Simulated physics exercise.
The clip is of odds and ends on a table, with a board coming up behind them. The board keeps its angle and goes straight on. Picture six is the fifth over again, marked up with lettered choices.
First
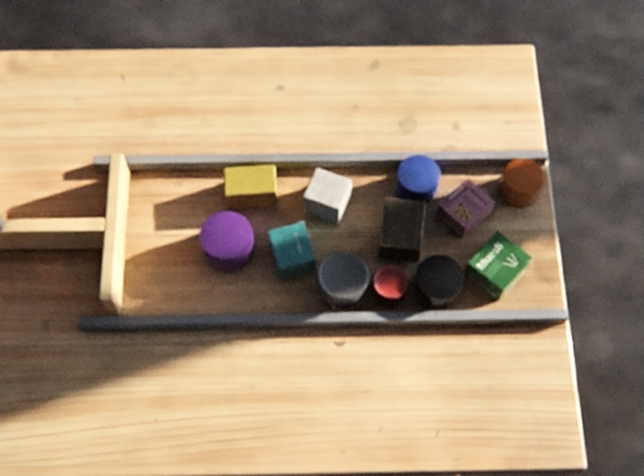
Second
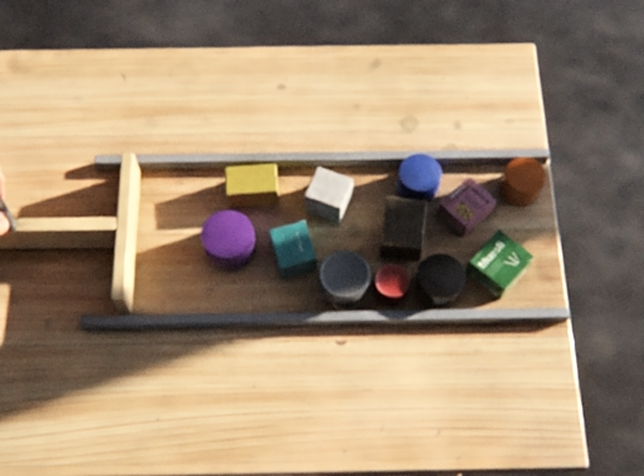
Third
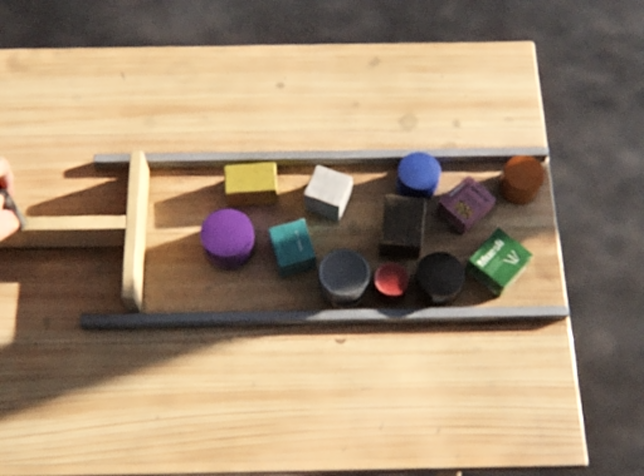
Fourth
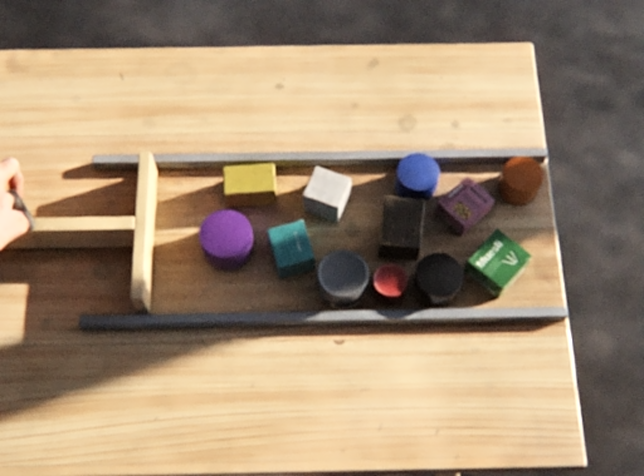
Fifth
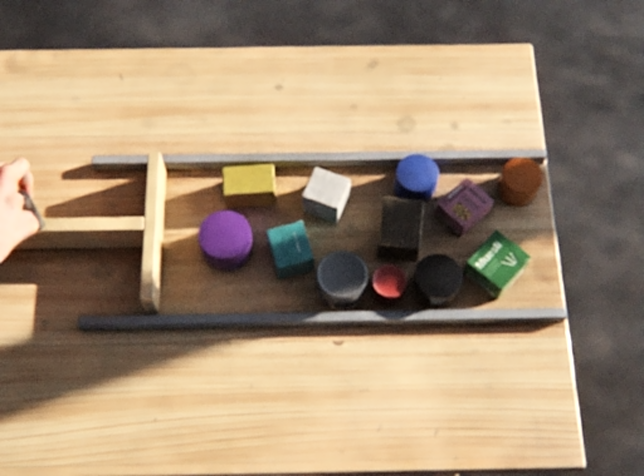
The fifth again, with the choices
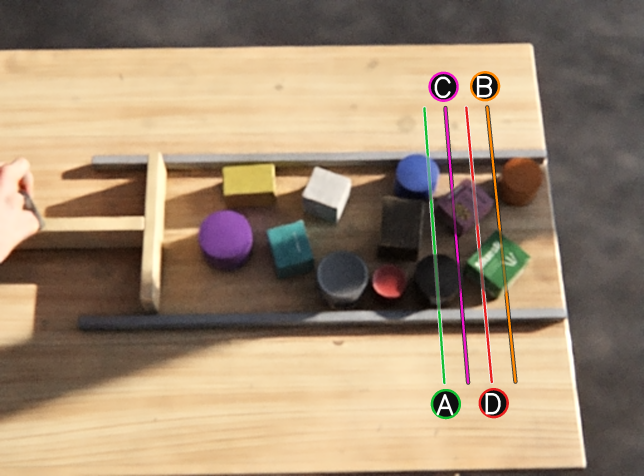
The clip opens on blocks, tubs and pots sitting between two grey rails on a wooden table, with a board on a handle to their left. The board slides right in small steps, a hand coming into view on its handle, and nears the purple tub while the objects stay still.
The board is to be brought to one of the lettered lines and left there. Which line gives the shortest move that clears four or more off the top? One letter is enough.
At C, and not before.
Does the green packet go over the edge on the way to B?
Yes.
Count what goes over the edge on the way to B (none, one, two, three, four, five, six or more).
In all, six or more.
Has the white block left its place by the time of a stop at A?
By then, yes.
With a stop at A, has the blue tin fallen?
No.
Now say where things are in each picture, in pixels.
The first picture shows turquoise packet (292, 251); red tub (390, 286); grey tin (343, 281).
The second picture shows board (122, 223); orange pot (522, 182).
The third picture shows board (132, 222); black pot (439, 280).
The fourth picture shows board (141, 222); black block (401, 228).
The fifth picture shows board (150, 223); yellow block (250, 186); white block (326, 195); pink packet (464, 207).
On the marked copy, A at (434, 237); B at (500, 236); C at (456, 237); D at (478, 236).
Taking C. A third of the way, board (260, 221); black pot (443, 281); red tub (402, 290).
Two thirds of the way, board (371, 220); orange pot (526, 180); green packet (521, 254).
When it is over, board (456, 218); green packet over the edge; pink packet over the edge; five fallen.
As for the rest, A drops only three; B drops nine, but is farther than needed; D drops six, but is farther than needed.
